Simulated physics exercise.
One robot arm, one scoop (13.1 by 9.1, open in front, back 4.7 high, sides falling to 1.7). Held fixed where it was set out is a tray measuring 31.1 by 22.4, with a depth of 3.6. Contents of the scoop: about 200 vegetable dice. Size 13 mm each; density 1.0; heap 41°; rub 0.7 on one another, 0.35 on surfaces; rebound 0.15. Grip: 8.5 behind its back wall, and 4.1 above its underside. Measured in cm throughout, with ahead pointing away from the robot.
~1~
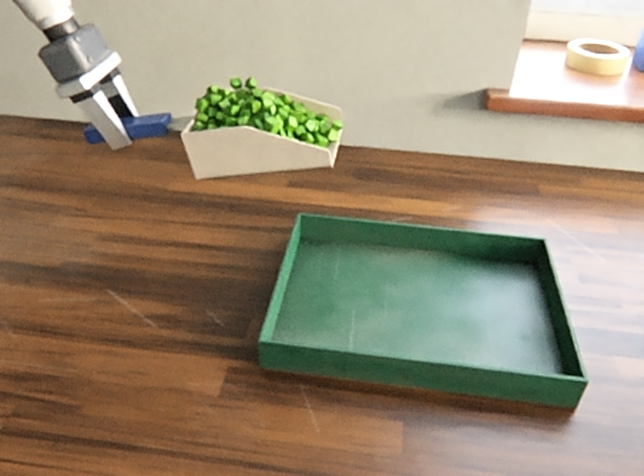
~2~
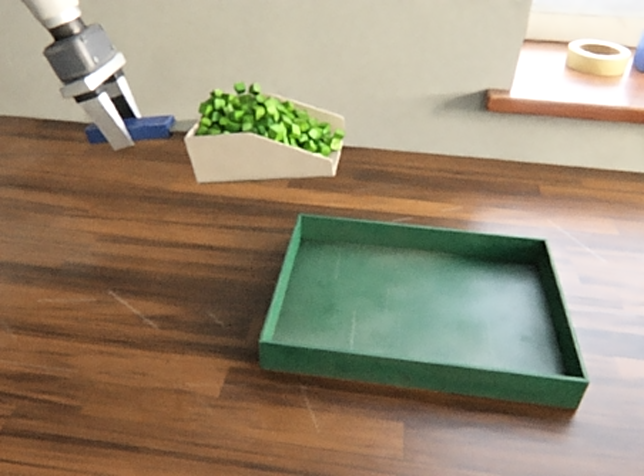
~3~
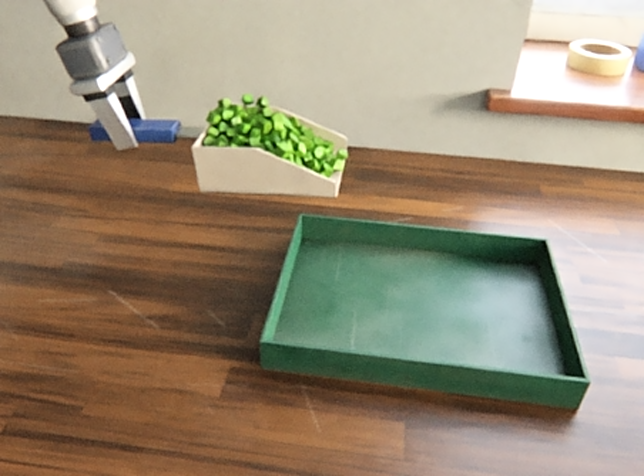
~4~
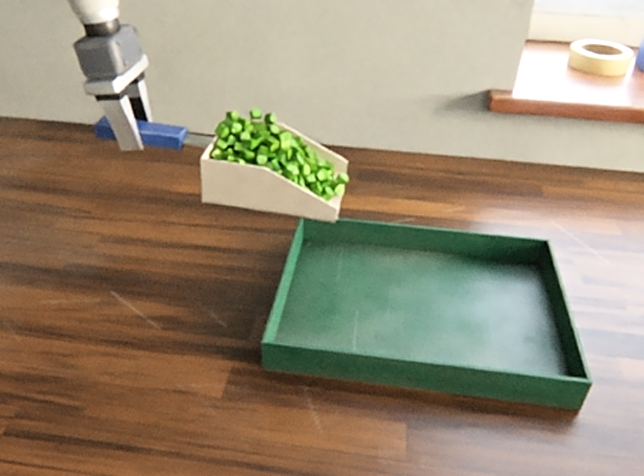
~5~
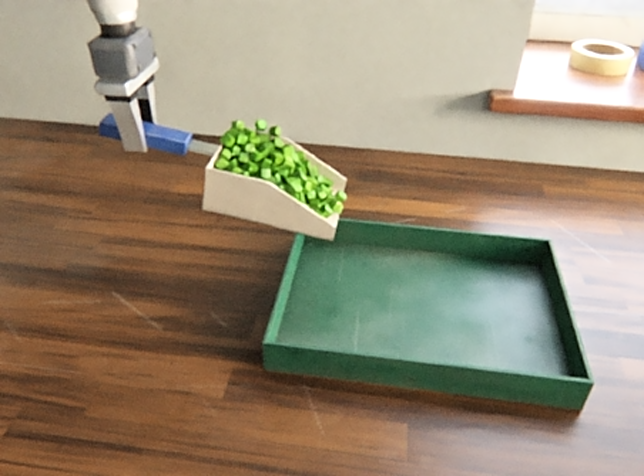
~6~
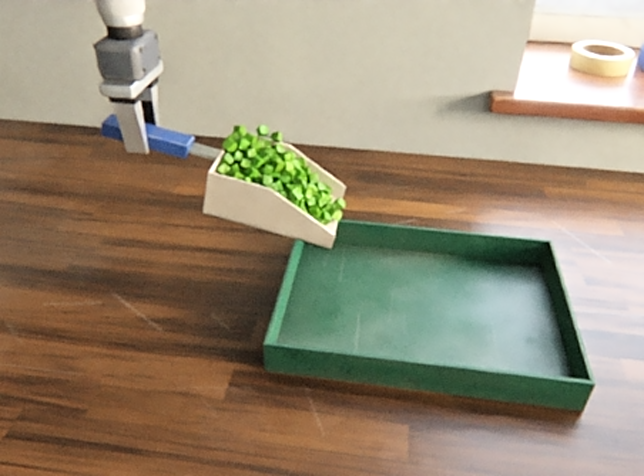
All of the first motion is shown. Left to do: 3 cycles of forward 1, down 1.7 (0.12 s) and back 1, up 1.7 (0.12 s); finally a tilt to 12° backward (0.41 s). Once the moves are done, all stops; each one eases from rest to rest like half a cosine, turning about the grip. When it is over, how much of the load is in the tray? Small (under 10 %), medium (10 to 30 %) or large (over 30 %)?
Medium.
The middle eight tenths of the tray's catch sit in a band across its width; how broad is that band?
Roughly 8 cm.
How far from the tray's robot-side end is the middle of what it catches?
Roughly 8 centimetres.
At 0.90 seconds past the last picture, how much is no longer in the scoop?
Near 15 per cent.
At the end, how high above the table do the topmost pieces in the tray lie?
Around 2.0 cm above the table.
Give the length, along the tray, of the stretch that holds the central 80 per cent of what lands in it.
Roughly 8 cm long.
Then, 0.45 s after the last picture, tilted 12° forward, highest piece 19 above the table; 183 on the scoop, 8 in the tray, 1 on the table or floor, 5 in flight or on a rim.
Then, 0.90 s after the last picture, tilted 2° forward, highest piece 20 above the table; 165 on the scoop, 31 in the tray, 1 on the table or floor.
Then, 1.33 s after the last picture, tilted 12° backward, highest piece 23 above the table; 165 on the scoop, 31 in the tray, 1 on the table or floor.
Then, 2.38 s after the last picture, tilted 12° backward, highest piece 23 above the table; 165 on the scoop, 31 in the tray, 1 on the table or floor.
Final count, 165 on the scoop, 31 in the tray, 1 on the table or floor. That is 16 % in the tray.
